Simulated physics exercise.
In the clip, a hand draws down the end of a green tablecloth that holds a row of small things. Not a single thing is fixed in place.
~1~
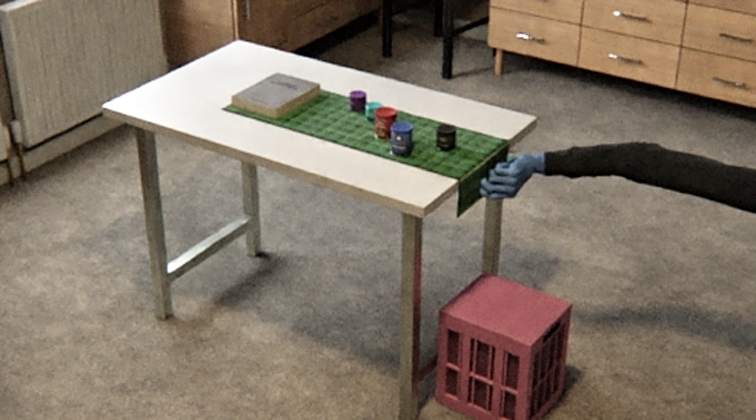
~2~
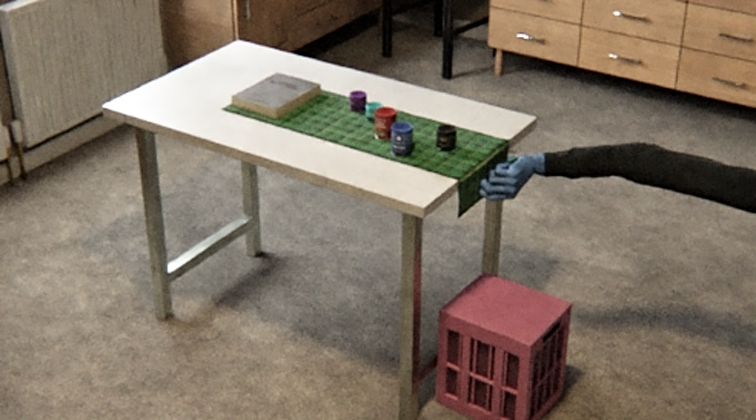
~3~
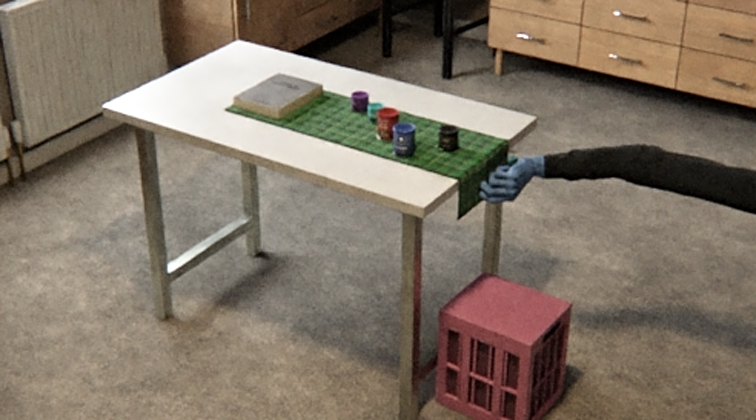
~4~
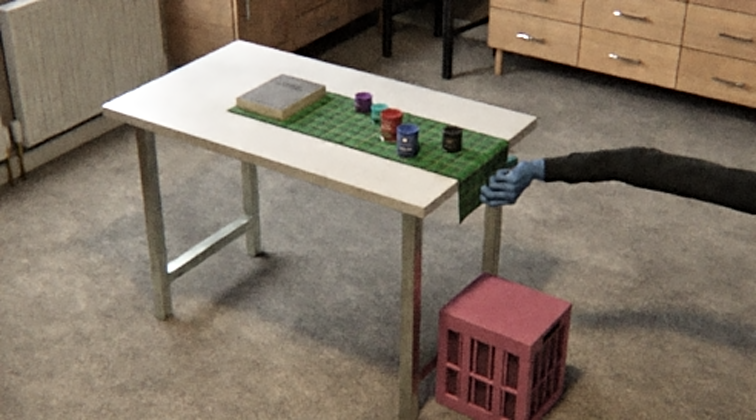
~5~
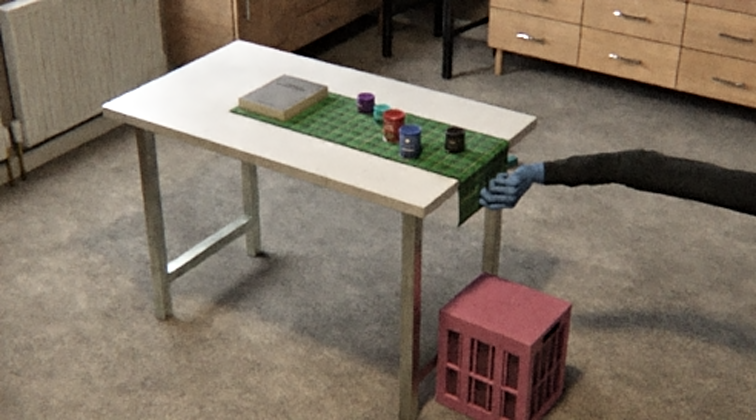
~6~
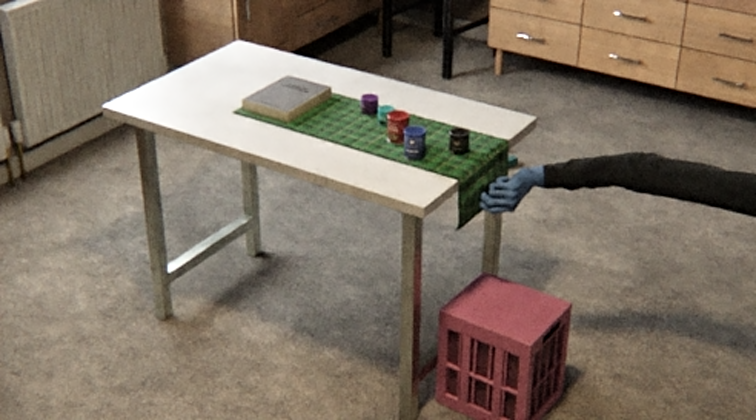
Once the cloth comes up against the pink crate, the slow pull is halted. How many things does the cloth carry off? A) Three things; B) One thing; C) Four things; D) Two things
Three things.
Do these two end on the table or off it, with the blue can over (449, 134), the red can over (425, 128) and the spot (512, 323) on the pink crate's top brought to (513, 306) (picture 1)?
Observed: Blue can departs; red can departs.
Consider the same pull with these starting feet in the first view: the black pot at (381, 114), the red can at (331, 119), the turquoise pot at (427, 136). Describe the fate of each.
Black pot - stays aboard. Red can - stays aboard. Turquoise pot - leaves the top.
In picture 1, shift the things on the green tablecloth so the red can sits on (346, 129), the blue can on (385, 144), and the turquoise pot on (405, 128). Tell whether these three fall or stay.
The red can stays put; the blue can ends up off; the turquoise pot ends up off.
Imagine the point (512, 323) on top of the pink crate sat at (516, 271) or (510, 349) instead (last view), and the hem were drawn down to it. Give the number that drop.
Counting them gives 1 and 4.
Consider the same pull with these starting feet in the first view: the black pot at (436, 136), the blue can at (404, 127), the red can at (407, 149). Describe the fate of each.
The black pot will end up down, the blue can will end up down, and the red can will end up down.
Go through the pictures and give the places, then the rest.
The first picture shows hem (457, 218); black pot (446, 128); blue can (402, 127); red can (386, 111); turquoise pot (374, 105); purple pot (358, 94); top of the crate (512, 323).
The second picture shows hem (457, 218); black pot (447, 128).
The third picture shows hem (456, 220); blue can (404, 127).
The fourth picture shows hem (459, 225); red can (392, 113); top of the crate (512, 323).
The fifth picture shows hem (457, 227); turquoise pot (383, 107).
The sixth picture shows hem (455, 231); black pot (459, 132); blue can (415, 130); red can (398, 115); turquoise pot (386, 108); purple pot (370, 97).
Early on, hem near (482, 251); black pot gone.
Midway, hem near (481, 282); black pot and blue can gone.
Finally, hem on the crate; black pot, blue can and red can gone. Over the edge go three.
